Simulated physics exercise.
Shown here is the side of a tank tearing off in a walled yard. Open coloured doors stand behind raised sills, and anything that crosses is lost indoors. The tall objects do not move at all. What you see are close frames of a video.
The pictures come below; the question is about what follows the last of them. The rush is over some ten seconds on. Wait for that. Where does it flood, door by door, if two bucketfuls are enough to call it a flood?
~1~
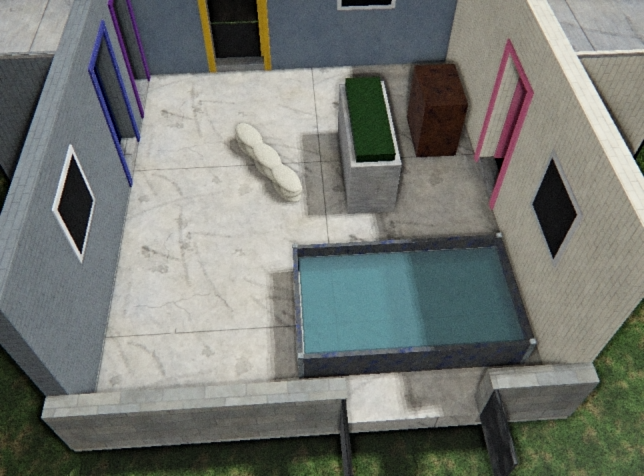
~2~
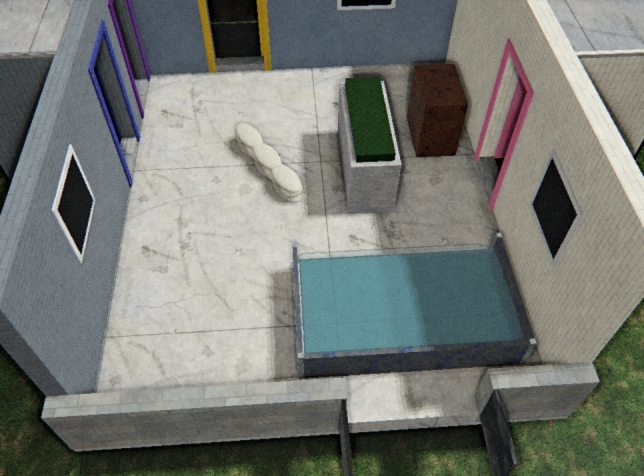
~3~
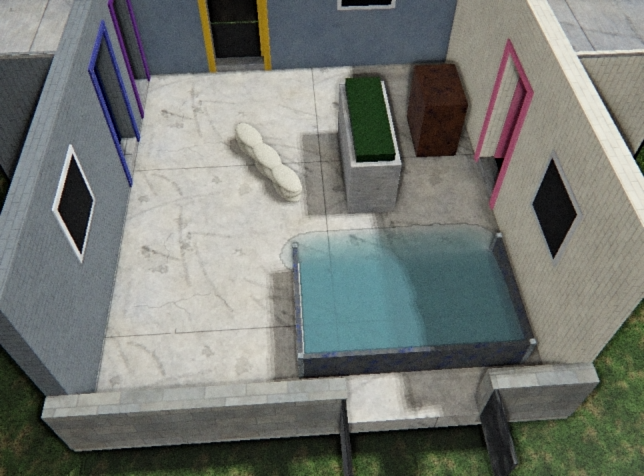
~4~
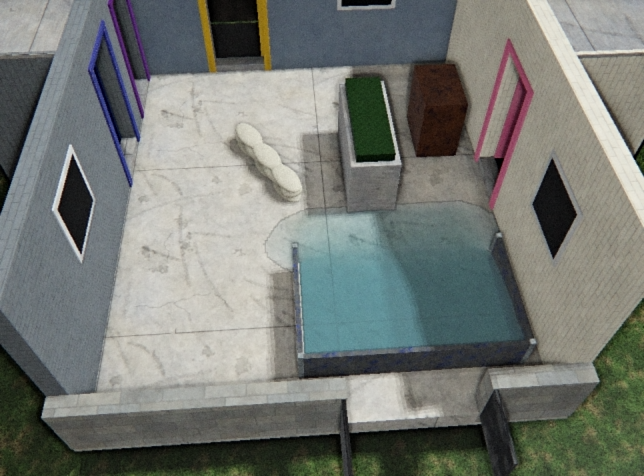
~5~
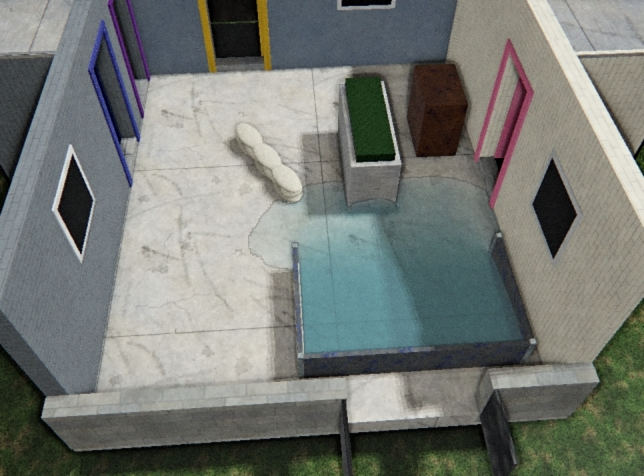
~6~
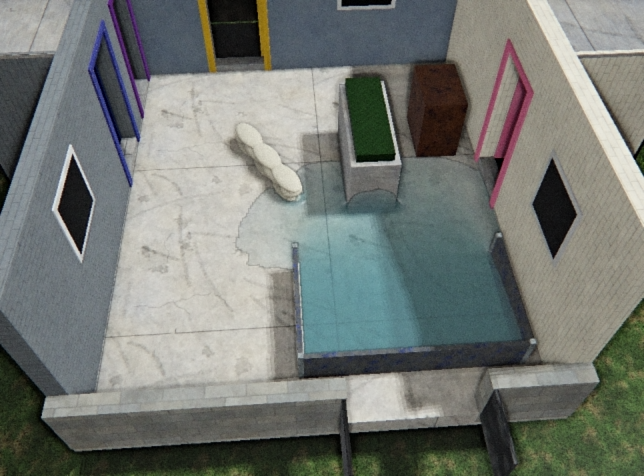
At the yellow door it does not flood; at the pink door it floods; at the blue door it does not flood; at the purple door it floods.
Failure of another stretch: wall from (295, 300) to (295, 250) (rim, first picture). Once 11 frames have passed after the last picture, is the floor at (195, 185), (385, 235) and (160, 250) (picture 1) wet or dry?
Taking the points in order: Swamped, unwetted and swamped.
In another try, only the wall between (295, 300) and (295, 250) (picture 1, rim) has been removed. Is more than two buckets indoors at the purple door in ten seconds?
Well, the purple door crosses the line here.
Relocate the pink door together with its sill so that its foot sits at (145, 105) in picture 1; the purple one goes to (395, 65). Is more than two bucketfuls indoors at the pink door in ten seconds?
As far as I can tell, the pink door comes in lower.
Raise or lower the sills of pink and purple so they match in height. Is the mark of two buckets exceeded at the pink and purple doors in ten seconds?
As I read it, the pink door ends up above while the purple door remains below.
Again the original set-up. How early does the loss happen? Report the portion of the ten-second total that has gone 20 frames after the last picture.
Note - share reached: 35 %.
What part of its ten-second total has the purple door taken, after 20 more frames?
Share at that point: Close to 0 in a hundred.
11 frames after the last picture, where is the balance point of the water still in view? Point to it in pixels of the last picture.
At roughly (377, 214).
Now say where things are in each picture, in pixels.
The open tank at (406, 295) is whole and still, in the first frame.
The front is at a hidden place, out from the gap on the open tank's far side, in the second frame.
The front is at a hidden place, out from the gap on the open tank's far side, in the third frame.
Water pours out on the open tank's far side and has run to (496, 223), in the fourth frame.
The front is at (488, 196), out from the gap on the open tank's far side, in the fifth frame.
The front is at (481, 176), out from the gap on the open tank's far side, in the sixth frame.
A moment on, water covers 30 % of the floor; the yellow door not reached, the pink door wet at the sill, nothing in, the blue door not reached, the purple door not reached.
Next, water covers 55 % of the floor; the yellow door not reached, the pink door under two buckets in, the blue door not reached, the purple door not reached.
Then, water covers 70 % of the floor; the yellow door wet at the sill, nothing in, the pink door over two buckets in, the blue door wet at the sill, nothing in, the purple door wet at the sill, nothing in.
Later, water covers 80 % of the floor; the yellow door wet at the sill, nothing in, the pink door over two buckets in, the blue door wet at the sill, nothing in, the purple door over two buckets in.
In the end, water covers 95 % of the floor; the yellow door wet at the sill, nothing in, the pink door over two buckets in, the blue door under two buckets in, the purple door over two buckets in.
